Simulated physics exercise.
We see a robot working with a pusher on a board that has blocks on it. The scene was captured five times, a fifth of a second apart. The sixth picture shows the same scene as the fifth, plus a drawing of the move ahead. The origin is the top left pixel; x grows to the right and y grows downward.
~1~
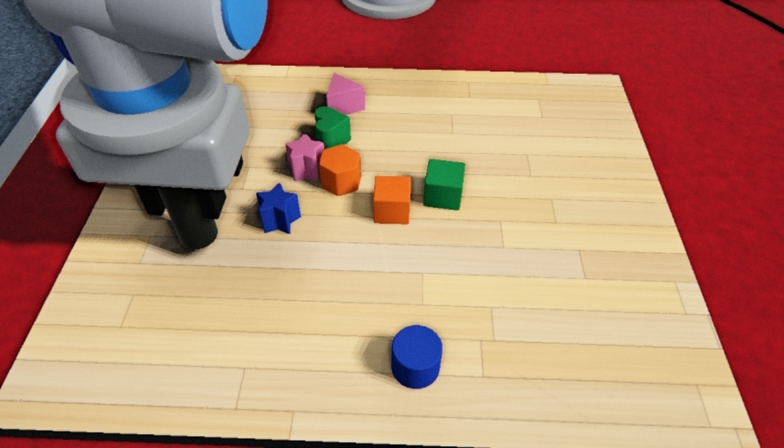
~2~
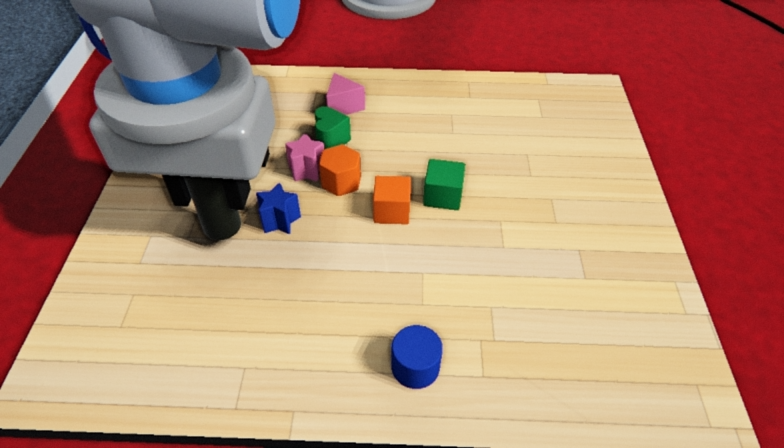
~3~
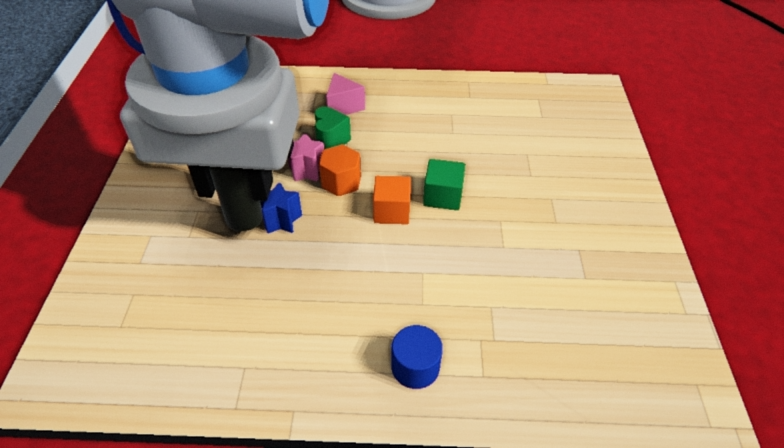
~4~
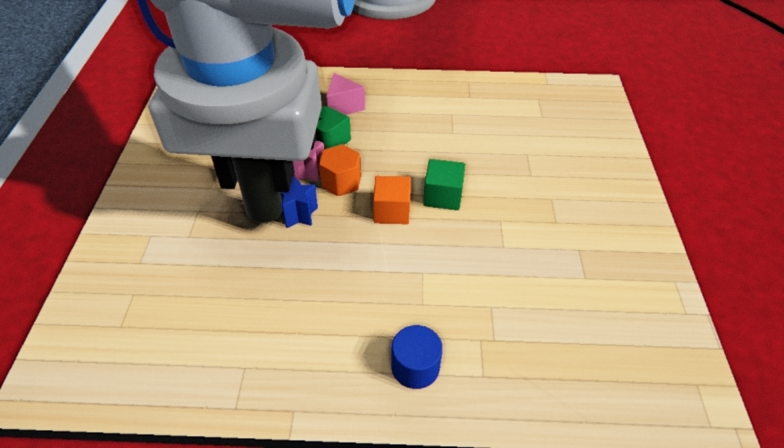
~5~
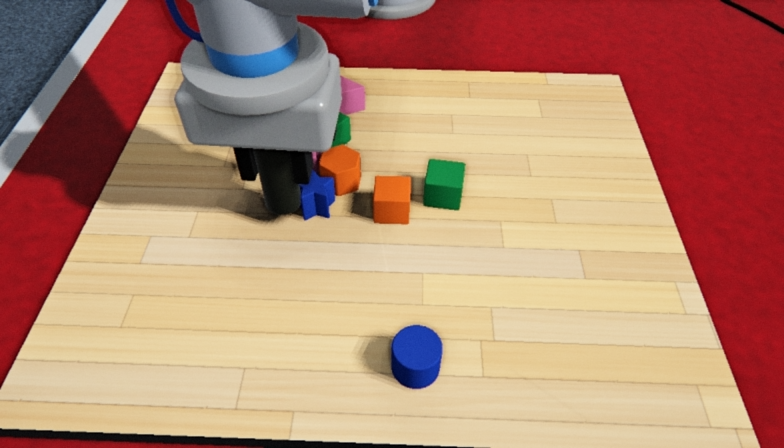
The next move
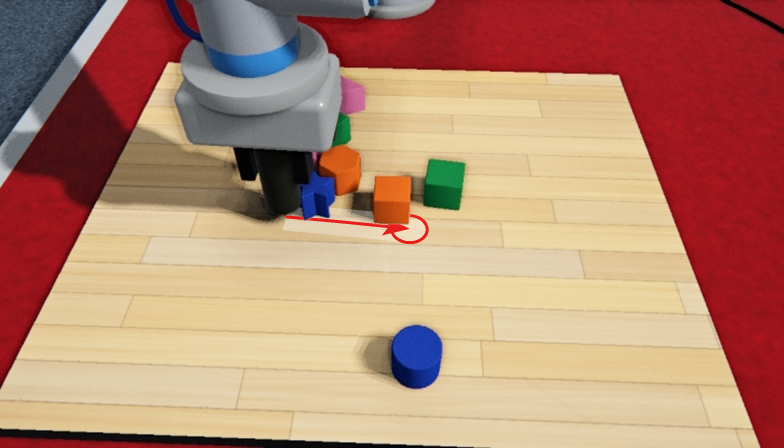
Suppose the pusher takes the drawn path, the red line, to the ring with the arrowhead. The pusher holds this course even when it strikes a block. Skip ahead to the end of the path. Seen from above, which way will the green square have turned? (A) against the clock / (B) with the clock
Answer: B.
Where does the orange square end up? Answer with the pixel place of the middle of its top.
About (422, 181).
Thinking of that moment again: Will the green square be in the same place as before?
Going by the path, no.
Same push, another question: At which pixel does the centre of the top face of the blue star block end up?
Around (363, 177).
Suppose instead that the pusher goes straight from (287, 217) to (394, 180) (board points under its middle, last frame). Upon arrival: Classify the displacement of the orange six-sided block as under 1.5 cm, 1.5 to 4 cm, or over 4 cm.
I reckon it covers more than 4 cm.
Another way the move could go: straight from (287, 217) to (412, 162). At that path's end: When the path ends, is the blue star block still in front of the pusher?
Final answer: Yes.
Path on the board, from (287, 217) directly to (409, 229).
What follows on the original path. One third of the way, pusher at (326, 207); blue star block at (345, 178), turned 30° anticlockwise; orange six-sided block at (345, 155).
Two thirds of the way, pusher at (368, 211); blue star block at (362, 177), turned 70° anticlockwise; orange six-sided block at (346, 154), turned 15° anticlockwise; orange square at (403, 185).
At the end, pusher at (410, 215); blue star block at (363, 177), turned 70° anticlockwise; orange six-sided block at (346, 154), turned 15° anticlockwise; orange square at (422, 181), turned 70° anticlockwise; green square at (455, 164), turned 20° clockwise.
